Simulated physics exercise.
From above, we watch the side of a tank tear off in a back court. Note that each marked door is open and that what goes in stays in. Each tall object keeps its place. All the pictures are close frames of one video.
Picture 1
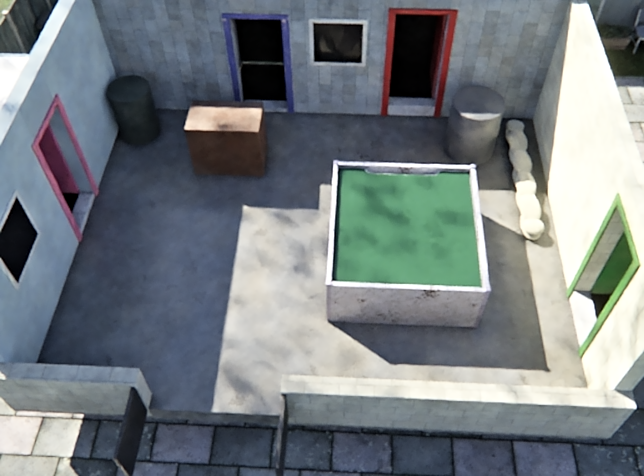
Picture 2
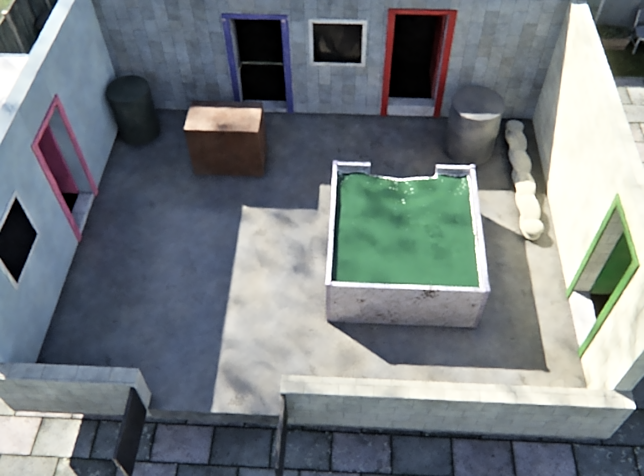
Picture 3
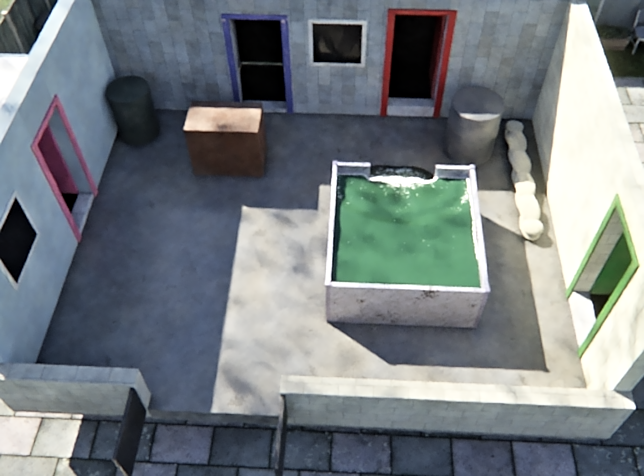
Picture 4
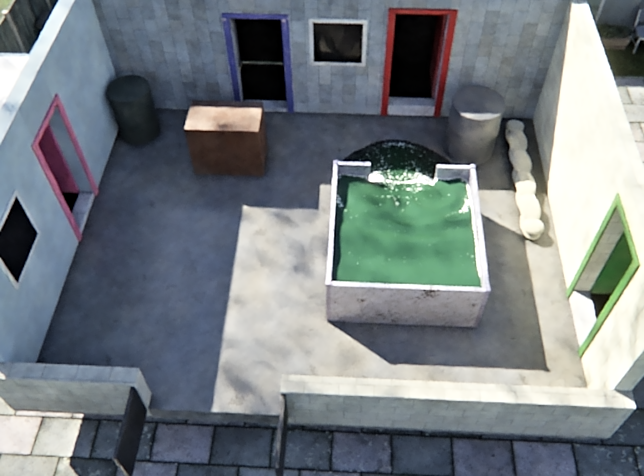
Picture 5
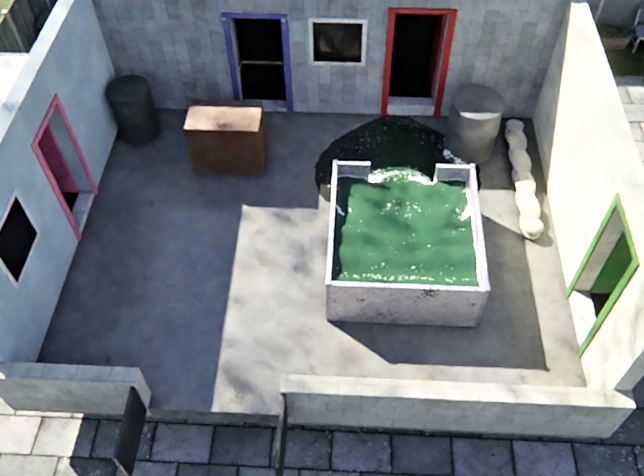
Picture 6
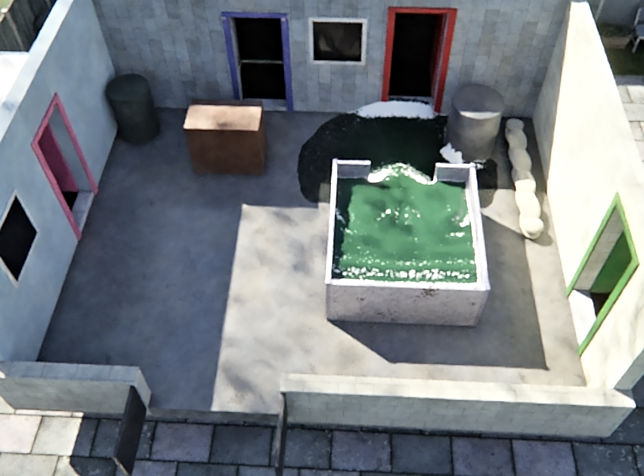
A white-walled tank of green water sat still in a walled courtyard, then its far side broke open and water poured out, spreading across the ground toward the red-framed doorway and grey barrel.
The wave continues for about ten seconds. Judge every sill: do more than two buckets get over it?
At the end, blue door: Too much water; red door: Too much water; pink door: Little enough water; green door: Little enough water.
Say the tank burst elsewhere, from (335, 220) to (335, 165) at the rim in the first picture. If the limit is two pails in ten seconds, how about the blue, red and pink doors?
The blue one exceeds the limit, the red one remains below, and the pink one exceeds the limit.
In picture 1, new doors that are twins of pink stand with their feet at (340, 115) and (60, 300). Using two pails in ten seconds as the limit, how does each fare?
Well, the earlier one is above the limit, while the later one is below the limit.
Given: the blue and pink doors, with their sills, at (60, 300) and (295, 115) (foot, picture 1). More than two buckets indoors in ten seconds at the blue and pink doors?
The blue one remains below the limit, while the pink one crosses the limit.
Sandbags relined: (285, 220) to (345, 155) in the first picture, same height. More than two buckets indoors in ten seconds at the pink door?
Note - pink door: Not breached.
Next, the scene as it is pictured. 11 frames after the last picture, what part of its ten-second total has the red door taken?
I'd say some 70 per cent.
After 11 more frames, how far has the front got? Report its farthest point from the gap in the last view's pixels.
I'd point to (124, 112).
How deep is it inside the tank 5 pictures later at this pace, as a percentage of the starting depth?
About 70 %.
A moment on, water covers 20 % of the floor; the blue door wet at the sill, nothing in, the red door far over two buckets in, the pink door not reached, the green door not reached.
Next, water covers 25 % of the floor; the blue door under two buckets in, the red door far over two buckets in, the pink door not reached, the green door not reached.
Then, water covers 45 % of the floor; the blue door over two buckets in, the red door far over two buckets in, the pink door wet at the sill, nothing in, the green door wet at the sill, nothing in.
Later, water covers 90 % of the floor; the blue door over two buckets in, the red door far over two buckets in, the pink door wet at the sill, nothing in, the green door wet at the sill, nothing in.
In the end, water covers 95 % of the floor; the blue door over two buckets in, the red door far over two buckets in, the pink door wet at the sill, nothing in, the green door wet at the sill, nothing in.
